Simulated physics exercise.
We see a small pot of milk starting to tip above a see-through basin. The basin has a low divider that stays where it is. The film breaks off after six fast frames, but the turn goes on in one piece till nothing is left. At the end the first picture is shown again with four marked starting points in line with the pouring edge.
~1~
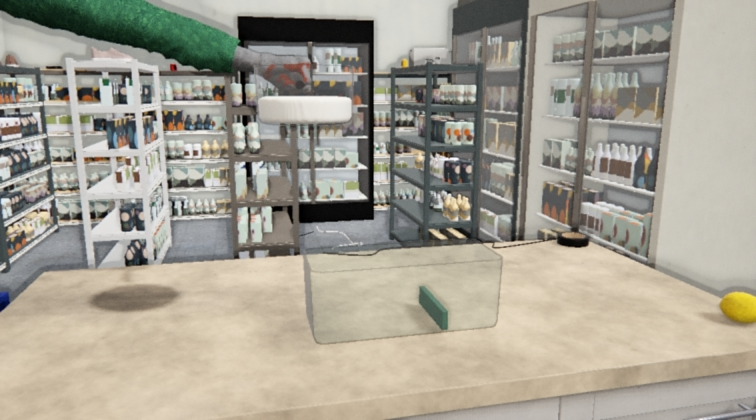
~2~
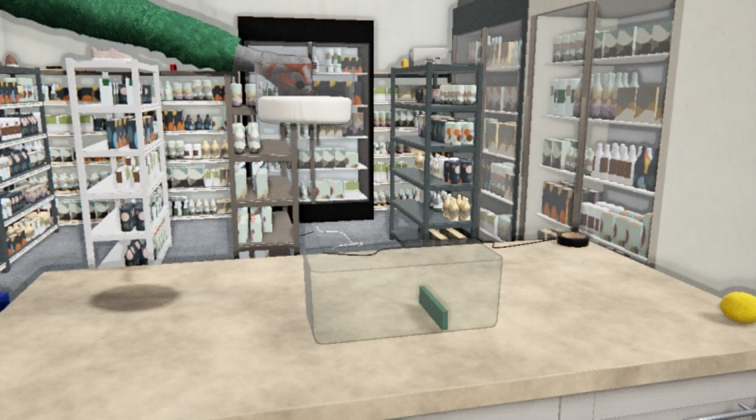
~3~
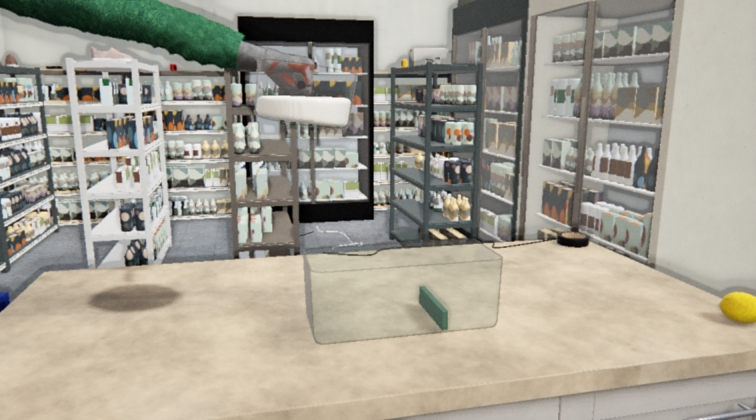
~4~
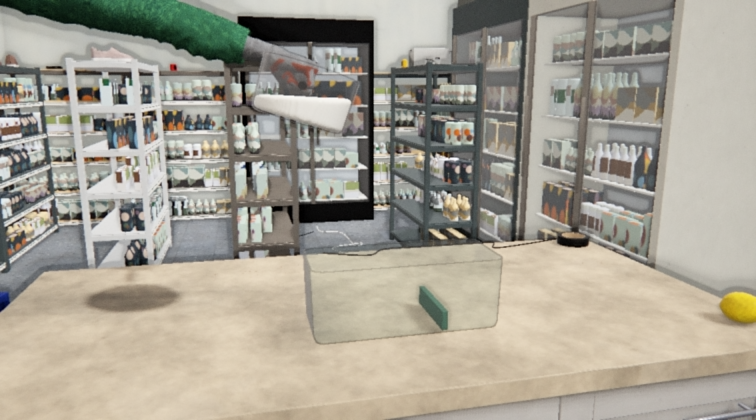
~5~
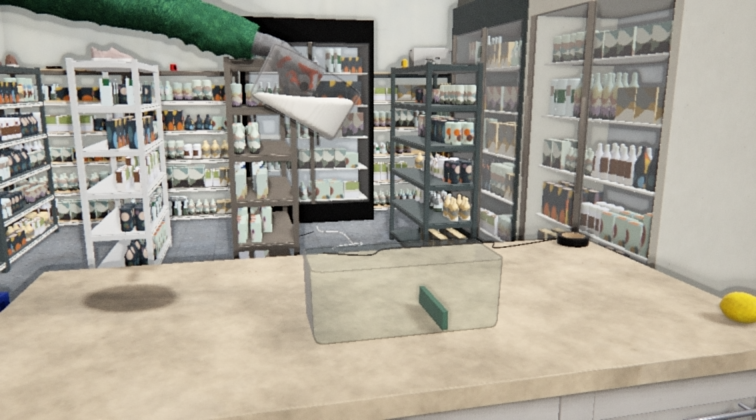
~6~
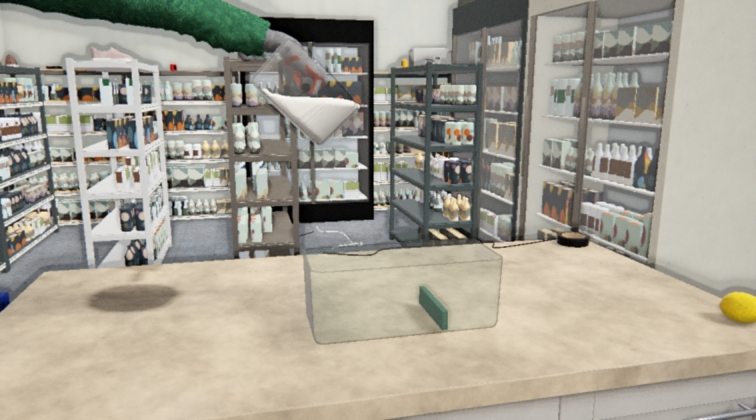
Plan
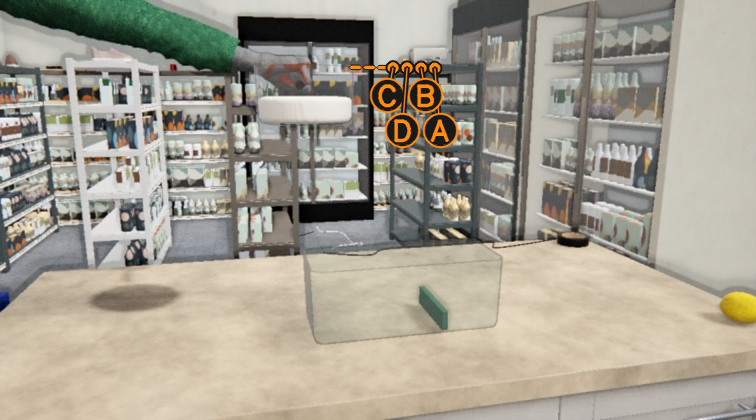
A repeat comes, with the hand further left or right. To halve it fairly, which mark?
I would pick dot D.
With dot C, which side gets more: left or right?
The left side.
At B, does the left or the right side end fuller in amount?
The right one.
In orange, A at (434, 68); B at (421, 68); C at (393, 67); D at (407, 67).
If A is chosen, about 31 % ends left of the wall and 65 % right of it; 3 % is lost outside.
If B is chosen, about 29 % ends left of the wall and 68 % right of it; 3 % is lost outside.
If C is chosen, about 64 % ends left of the wall and 33 % right of it; 3 % is lost outside.
If D is chosen, about 50 % ends left of the wall and 48 % right of it.
